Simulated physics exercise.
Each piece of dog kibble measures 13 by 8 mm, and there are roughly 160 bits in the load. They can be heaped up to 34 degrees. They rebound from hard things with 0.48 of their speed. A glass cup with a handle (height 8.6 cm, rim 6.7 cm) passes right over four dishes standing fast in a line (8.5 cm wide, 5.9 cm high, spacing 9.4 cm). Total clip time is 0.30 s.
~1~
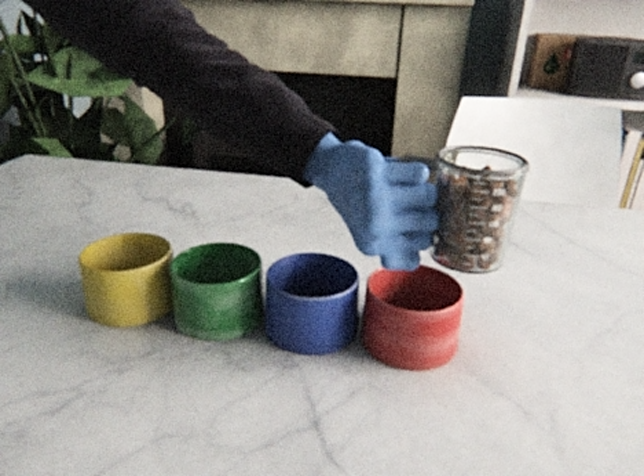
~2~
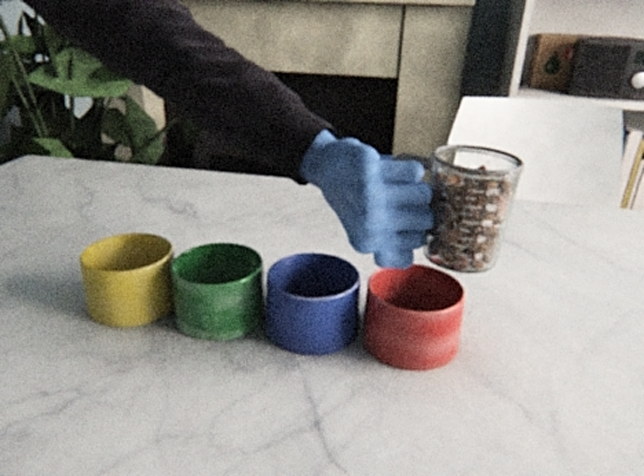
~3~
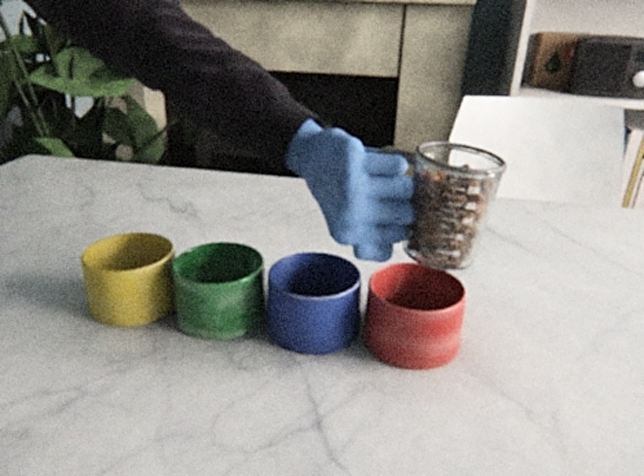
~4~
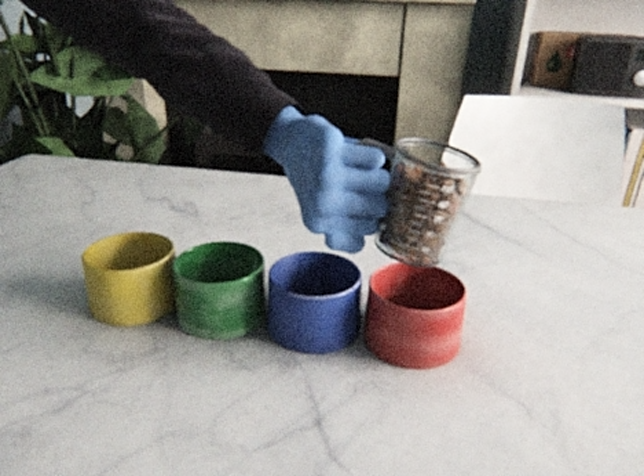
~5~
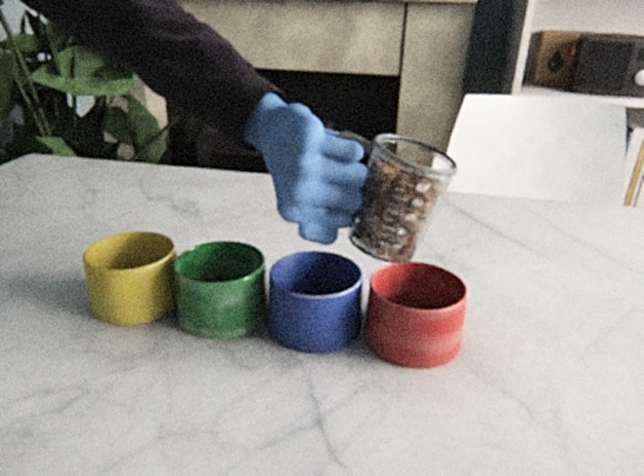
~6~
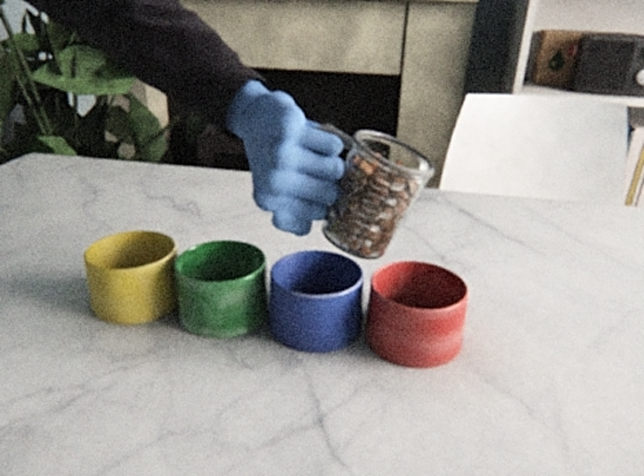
The clip opens on a blue-gloved hand holding a glass cup of brown pieces by its handle, behind the red dish at the right end of a row with blue, green and yellow dishes. The hand carries the cup leftward, gradually tilting it rightward, until it is behind the blue dish.
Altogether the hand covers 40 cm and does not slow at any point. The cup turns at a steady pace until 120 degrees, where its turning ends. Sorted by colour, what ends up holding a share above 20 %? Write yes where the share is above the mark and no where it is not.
Red dish: No, blue dish: No, green dish: No, yellow dish: Yes, counter: No.
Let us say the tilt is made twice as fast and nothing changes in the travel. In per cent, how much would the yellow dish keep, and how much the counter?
In that case the yellow dish gets 50 and the counter gets 10.
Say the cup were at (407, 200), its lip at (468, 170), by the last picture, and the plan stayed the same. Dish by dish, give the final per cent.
Per cent kept: Red 0, blue 0, green 10, yellow 90.
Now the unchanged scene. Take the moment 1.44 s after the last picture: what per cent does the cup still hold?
My guess is near 20 per cent.
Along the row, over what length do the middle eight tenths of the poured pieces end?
5 cm.
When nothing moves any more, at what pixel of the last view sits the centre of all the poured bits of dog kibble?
Roughly pixel (132, 277).
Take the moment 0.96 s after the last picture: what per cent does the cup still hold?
Roughly 95 per cent.
Then, 0.58 s after the last picture, tilt 67 degrees; cup holds 100 %.
Then, 0.96 s after the last picture, tilt 98 degrees; cup holds 95 %, yellow 5 %.
Then, 1.44 s after the last picture, tilt 120 degrees; cup holds 20 %, yellow 75 %.
In the end, red 0 %, blue 0 %, green 0 %, yellow 100 %, counter 0 %.
